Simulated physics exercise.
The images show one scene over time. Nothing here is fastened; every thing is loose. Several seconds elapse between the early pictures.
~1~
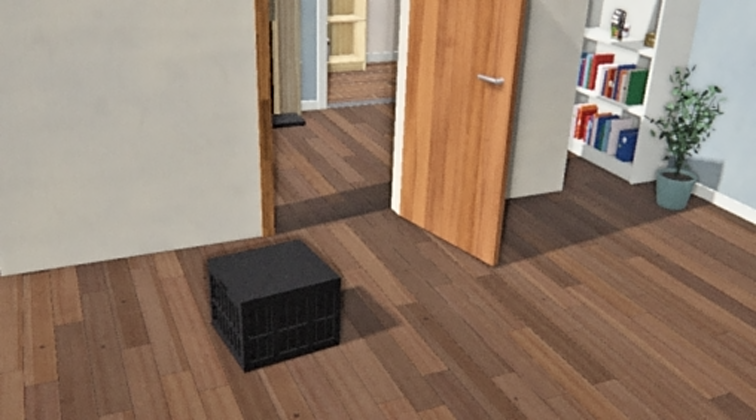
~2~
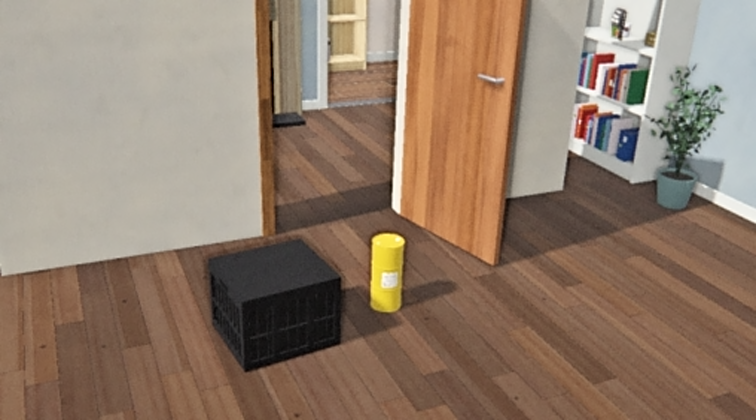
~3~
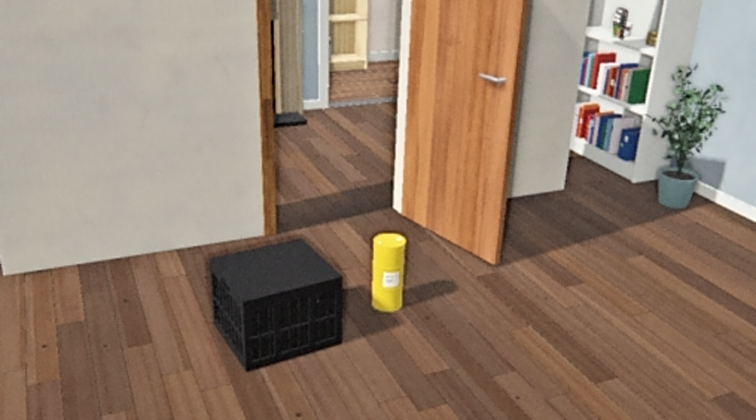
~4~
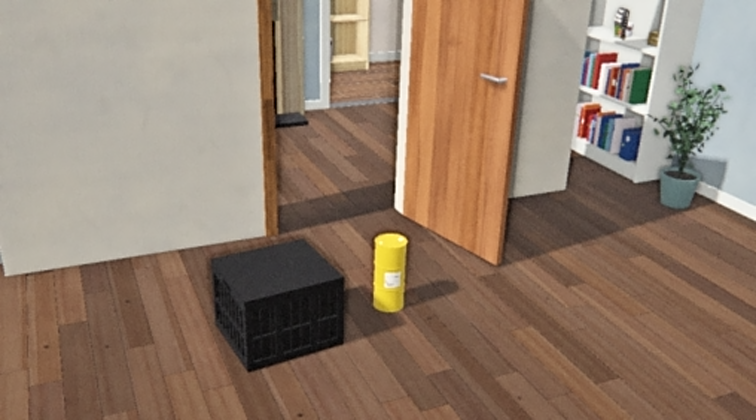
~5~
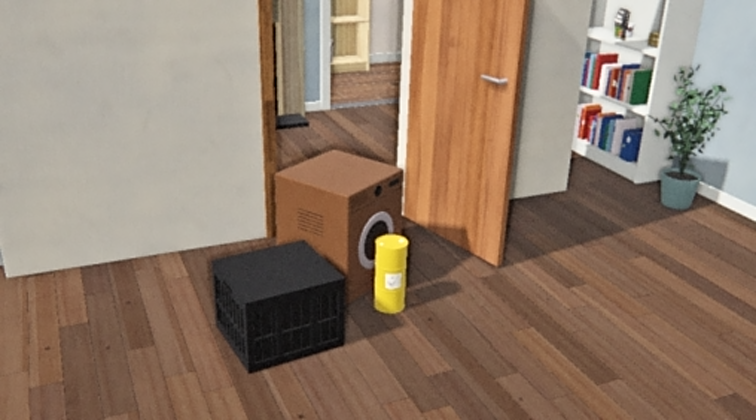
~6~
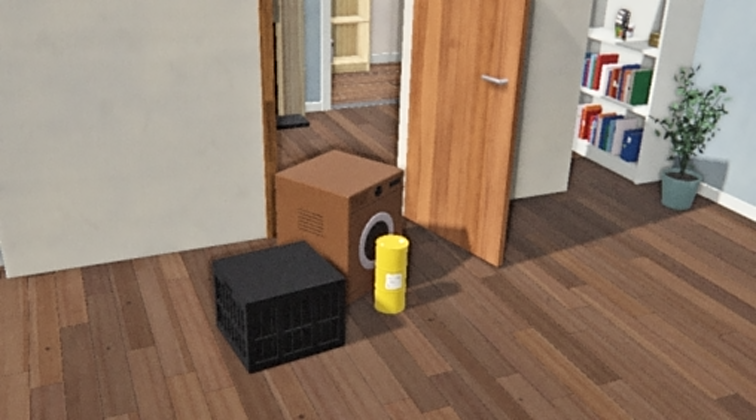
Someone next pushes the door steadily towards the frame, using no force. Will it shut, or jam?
The door is stopped partway.
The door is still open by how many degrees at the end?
About 65°.
Then, 0.50 s later than the last frame, door at 91°.
Then, 0.80 s later than the last frame, door at 75°.
When it is over, door at 64°; all 3 as before. End places, in pixels of the last picture, brown appliance near (340, 224).
